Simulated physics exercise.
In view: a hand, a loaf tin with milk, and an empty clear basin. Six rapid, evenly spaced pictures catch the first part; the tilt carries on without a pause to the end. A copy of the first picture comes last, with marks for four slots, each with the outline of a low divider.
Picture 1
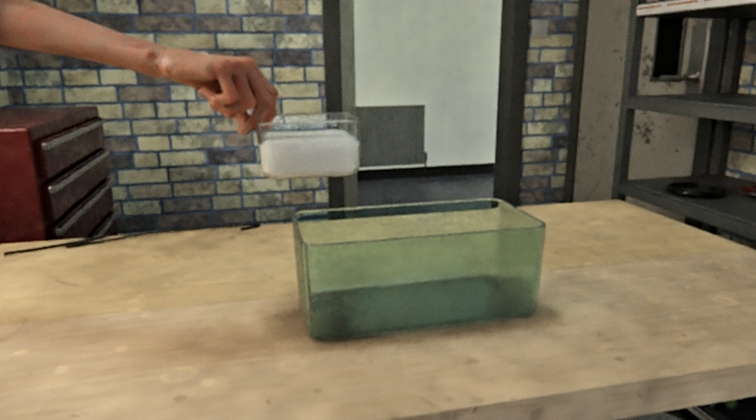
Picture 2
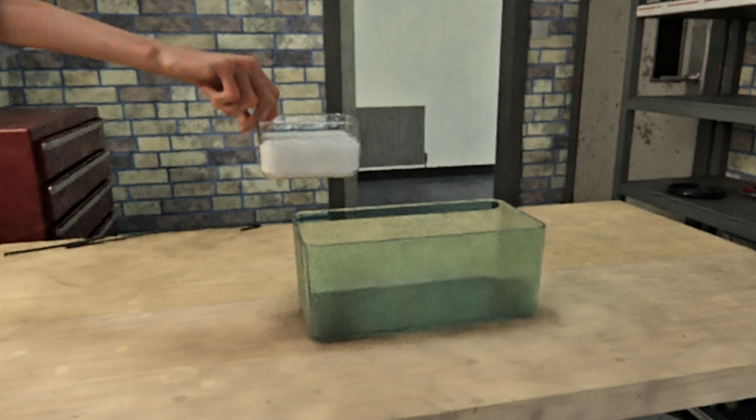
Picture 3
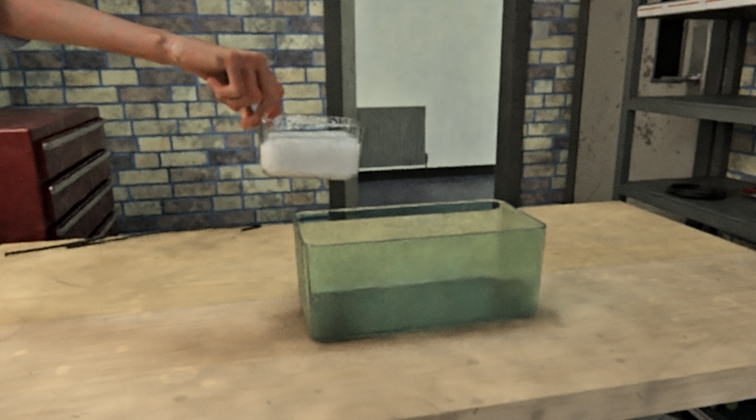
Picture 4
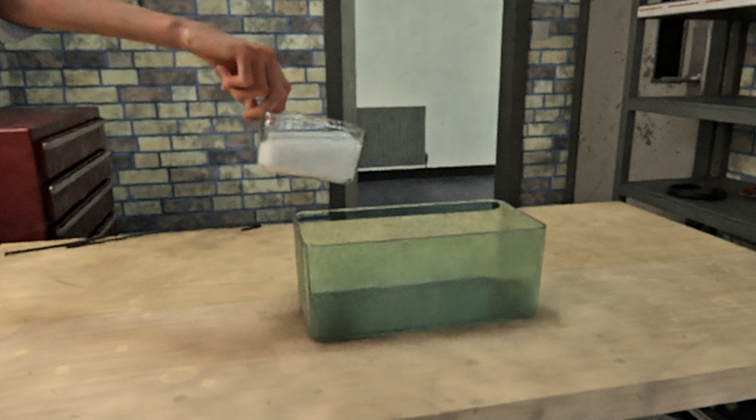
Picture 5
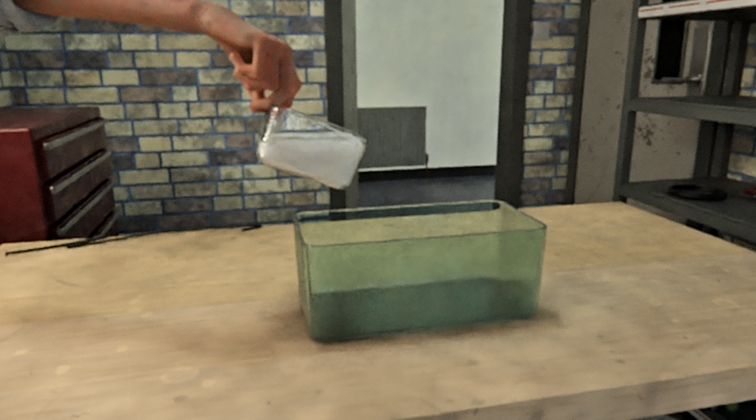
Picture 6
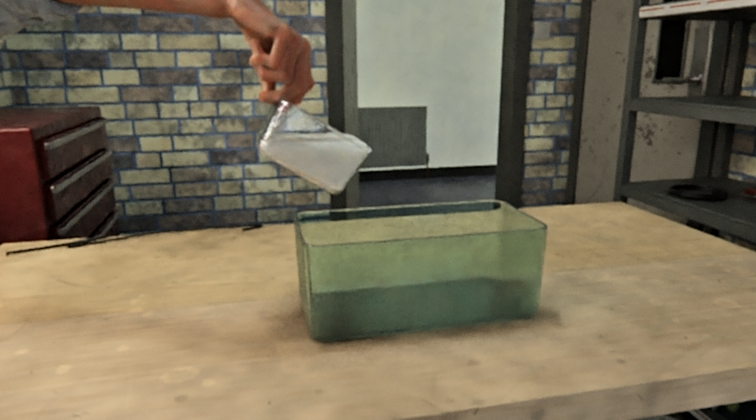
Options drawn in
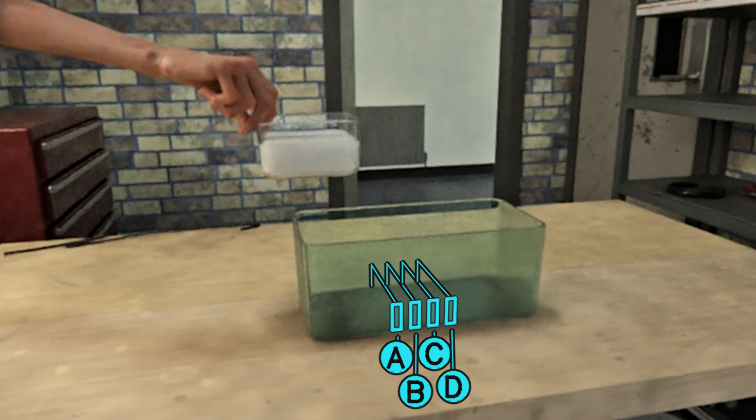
A hand tips a small clear container of milk rightward above a basin, milk reaching over its lip.
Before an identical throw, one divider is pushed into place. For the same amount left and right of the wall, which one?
The best place is B.
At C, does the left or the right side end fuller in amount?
The left one.
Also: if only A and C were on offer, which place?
The answer is A.
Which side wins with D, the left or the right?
The left one.
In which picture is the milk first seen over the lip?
Picture 6.
On the marked copy, A at (397, 336); B at (416, 334); C at (434, 332); D at (451, 329).
For place A, about 32 % ends left of the wall and 67 % right of it.
For place B, about 48 % ends left of the wall and 52 % right of it.
For place C, about 89 % ends left of the wall and 10 % right of it.
For place D, about 92 % ends left of the wall and 8 % right of it.
